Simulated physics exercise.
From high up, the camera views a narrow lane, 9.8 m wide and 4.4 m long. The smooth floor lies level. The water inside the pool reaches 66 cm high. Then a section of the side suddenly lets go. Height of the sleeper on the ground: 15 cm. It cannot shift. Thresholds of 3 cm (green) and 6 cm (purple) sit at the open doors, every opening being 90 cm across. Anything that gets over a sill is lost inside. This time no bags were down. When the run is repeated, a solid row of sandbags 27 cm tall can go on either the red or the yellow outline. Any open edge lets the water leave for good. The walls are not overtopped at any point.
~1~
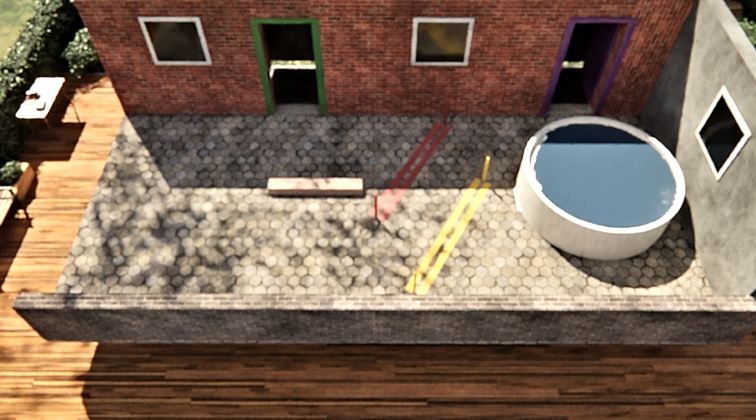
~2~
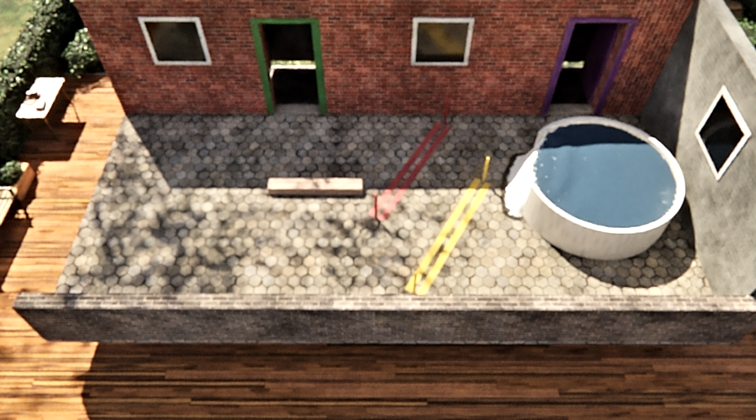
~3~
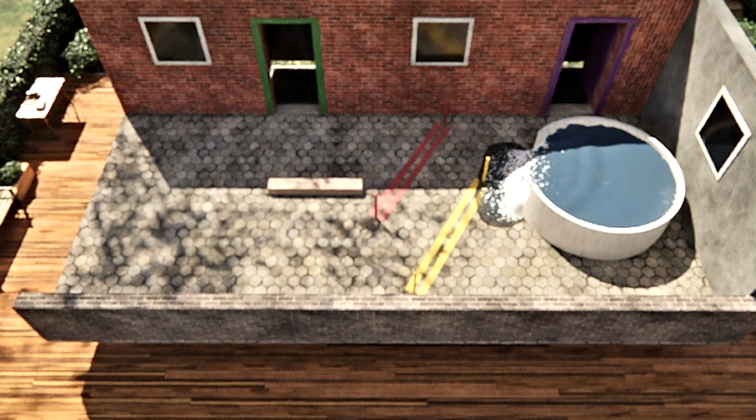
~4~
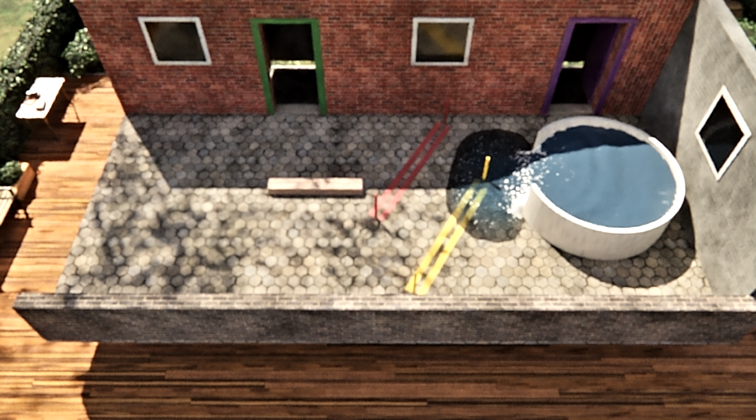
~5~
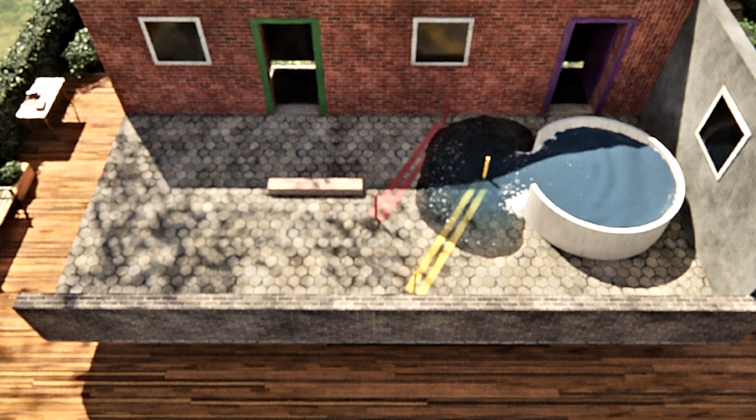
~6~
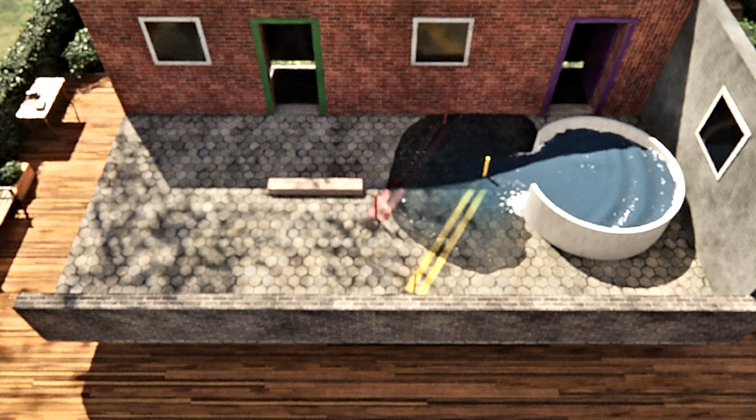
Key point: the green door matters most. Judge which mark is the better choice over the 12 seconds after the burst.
The better choice is red.
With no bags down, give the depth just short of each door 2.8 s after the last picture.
In centimetres, green: 8; purple: 2.
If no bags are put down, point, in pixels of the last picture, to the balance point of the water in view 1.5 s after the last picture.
At about (486, 184).
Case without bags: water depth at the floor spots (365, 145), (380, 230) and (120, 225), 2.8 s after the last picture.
Spot by spot it's about 8, 3 and 3 centimetres.
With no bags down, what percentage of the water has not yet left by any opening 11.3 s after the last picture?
I'd put what remains at some 40 per cent.
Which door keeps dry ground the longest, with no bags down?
Purple.
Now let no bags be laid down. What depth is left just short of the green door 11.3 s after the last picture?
Depth reading: Near 3.5 cm.
Then, 0.7 s after the last picture water covers 35 % of the floor and is deepest (30 cm) near (514, 188) in the run without bags; in at the green door, 0 L with no bags, 0 L with the row on red, 0 L on yellow.
Then, 1.5 s after the last picture water covers 50 % of the floor and is deepest (24 cm) near (514, 188) in the run without bags; in at the green door, 6 L with no bags, 0 L with the row on red, 4 L on yellow.
Then, 2.8 s after the last picture water covers 80 % of the floor and is deepest (17 cm) near (514, 188) in the run without bags; in at the green door, 30 L with no bags, 1 L with the row on red, 21 L on yellow.
Then, 6.3 s after the last picture water covers 80 % of the floor and is deepest (8 cm) near (514, 188) in the run without bags; in at the green door, 52 L with no bags, 2 L with the row on red, 32 L on yellow.
Then, 11.3 s after the last picture water covers 80 % of the floor and is deepest (4 cm) near (515, 196) in the run without bags; in at the green door, 60 L with no bags, 2 L with the row on red, 34 L on yellow.
